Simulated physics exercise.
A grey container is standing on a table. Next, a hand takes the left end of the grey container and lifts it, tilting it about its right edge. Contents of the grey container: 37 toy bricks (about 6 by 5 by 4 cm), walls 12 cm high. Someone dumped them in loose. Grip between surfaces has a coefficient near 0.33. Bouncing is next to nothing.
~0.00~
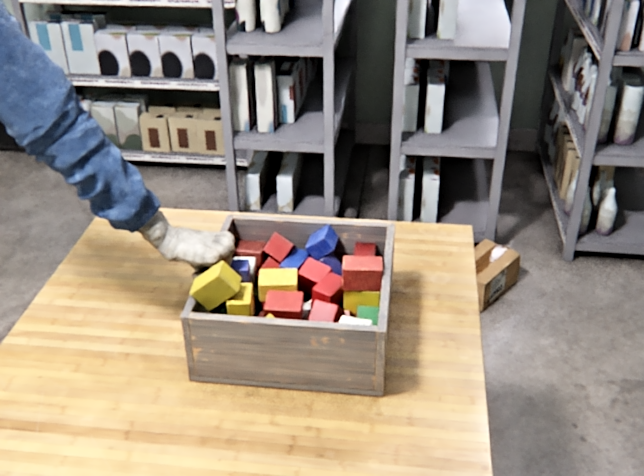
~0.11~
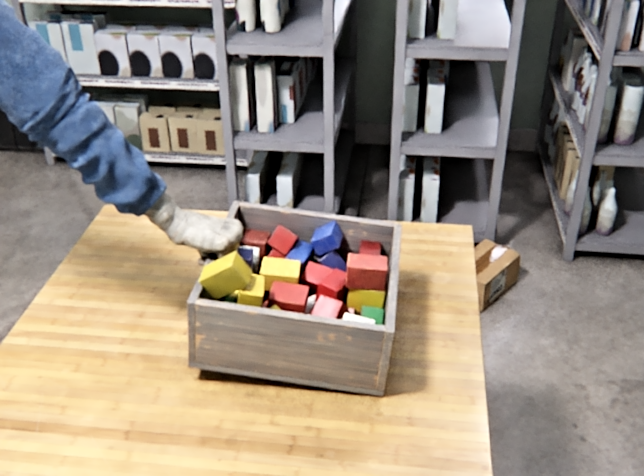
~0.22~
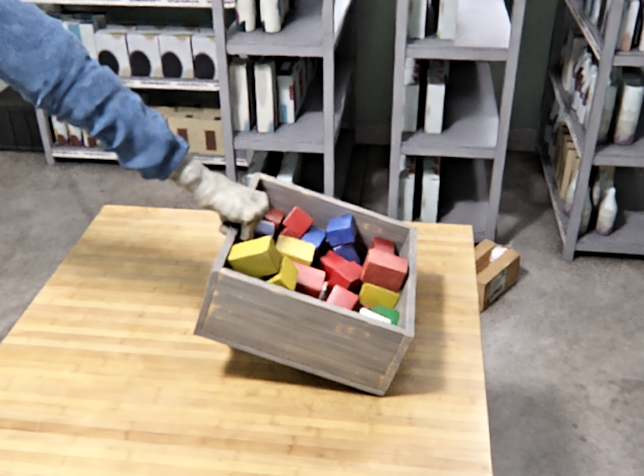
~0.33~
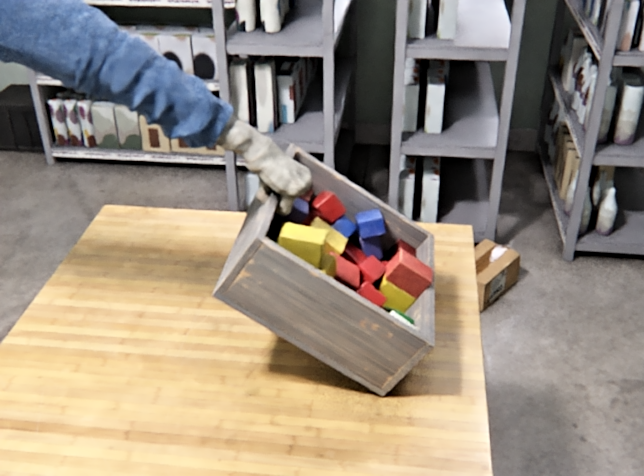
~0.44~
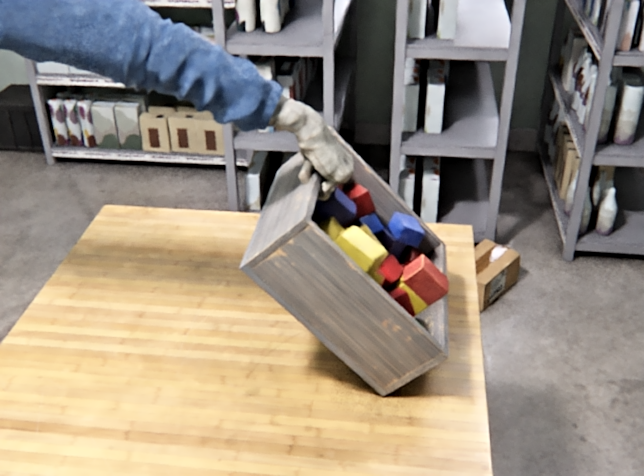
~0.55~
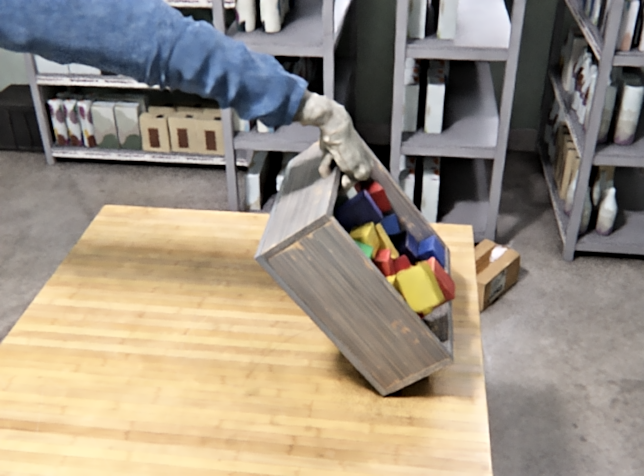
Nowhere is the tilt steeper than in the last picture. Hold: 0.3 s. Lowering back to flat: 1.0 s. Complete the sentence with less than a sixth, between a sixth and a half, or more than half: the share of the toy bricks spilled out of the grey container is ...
It is less than a sixth.
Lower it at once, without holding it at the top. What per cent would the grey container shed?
Grey container 0%.
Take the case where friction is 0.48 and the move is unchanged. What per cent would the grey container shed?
Grey container 10 per cent.
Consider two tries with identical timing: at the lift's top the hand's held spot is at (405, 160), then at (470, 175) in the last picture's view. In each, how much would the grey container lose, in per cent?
Grey container: 20 %, then 60 %.
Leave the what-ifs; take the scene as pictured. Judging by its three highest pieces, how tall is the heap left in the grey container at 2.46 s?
13 centimetres high, more or less.
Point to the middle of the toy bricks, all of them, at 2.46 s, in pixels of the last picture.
Middle: About (330, 309) px.
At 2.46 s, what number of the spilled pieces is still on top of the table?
I'd guess near 0.
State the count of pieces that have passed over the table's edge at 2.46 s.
Piece count: About 1.
After 0.85 s, tilt 52°; grey container 36 in, 1 out.
After 1.24 s, tilt 34°; grey container 36 in, 1 out.
After 1.77 s, tilt 1°; grey container 36 in, 1 out.
When it is over (at 2.46 s), grey container 36 in, 1 out. Asked share, 1 of 37, 3 per cent.
